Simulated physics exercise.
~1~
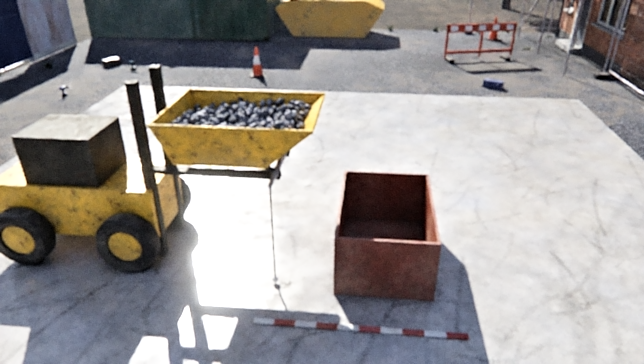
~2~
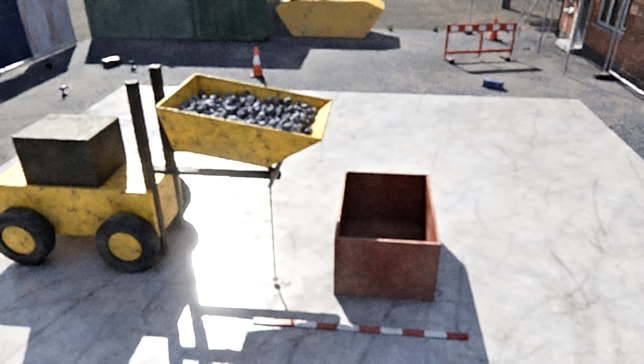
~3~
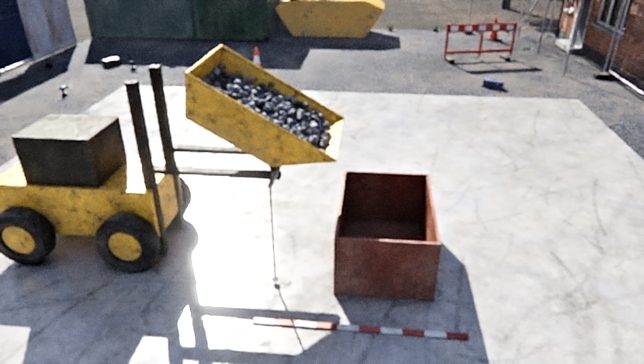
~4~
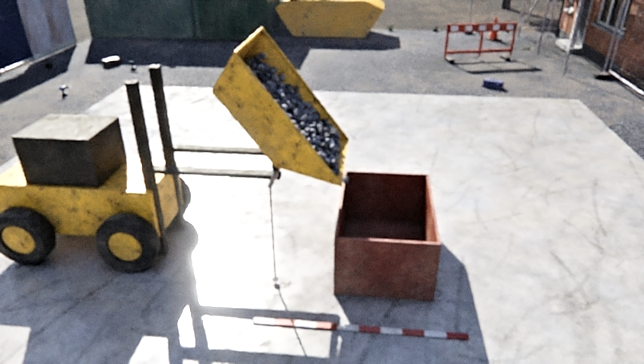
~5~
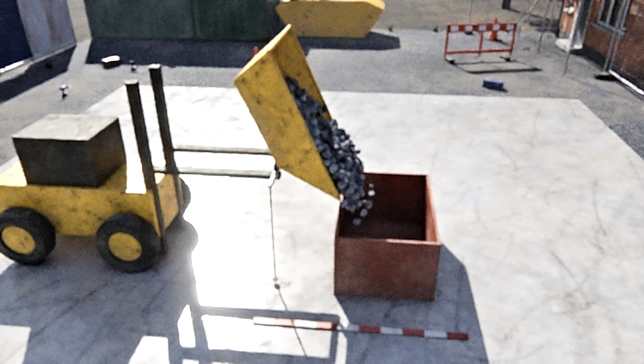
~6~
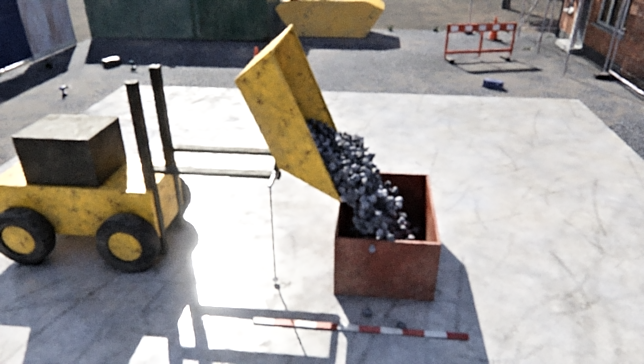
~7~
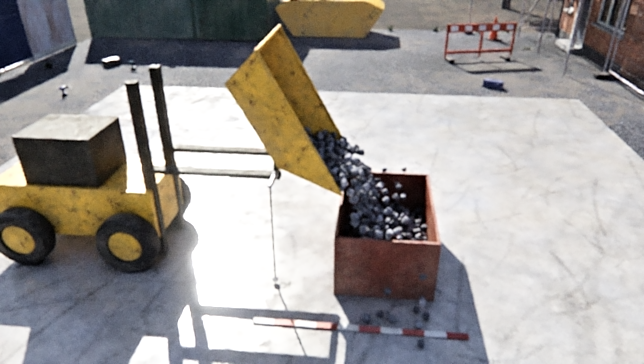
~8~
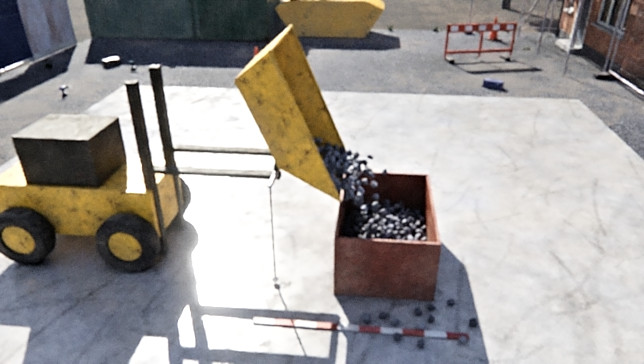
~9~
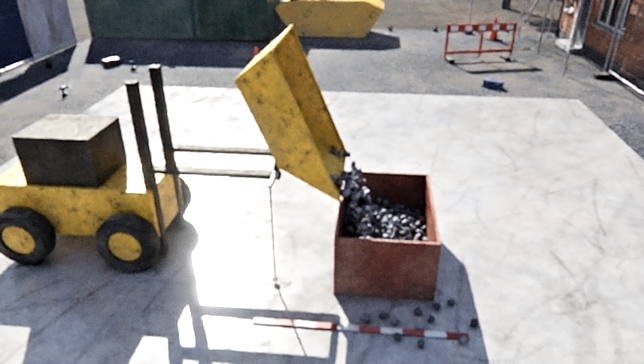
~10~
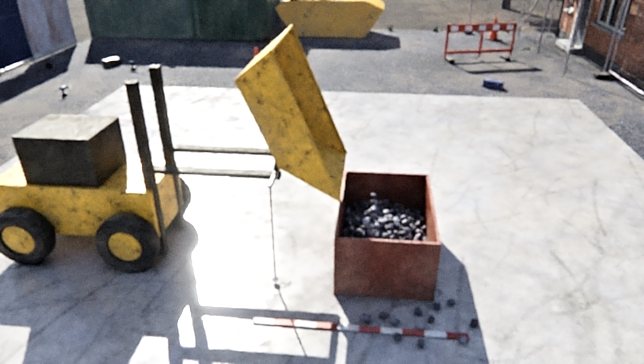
Yellow skip on a fork truck tipping grey stones into a rusty red bin, jerking until empty, a few stones scattered on the ground.
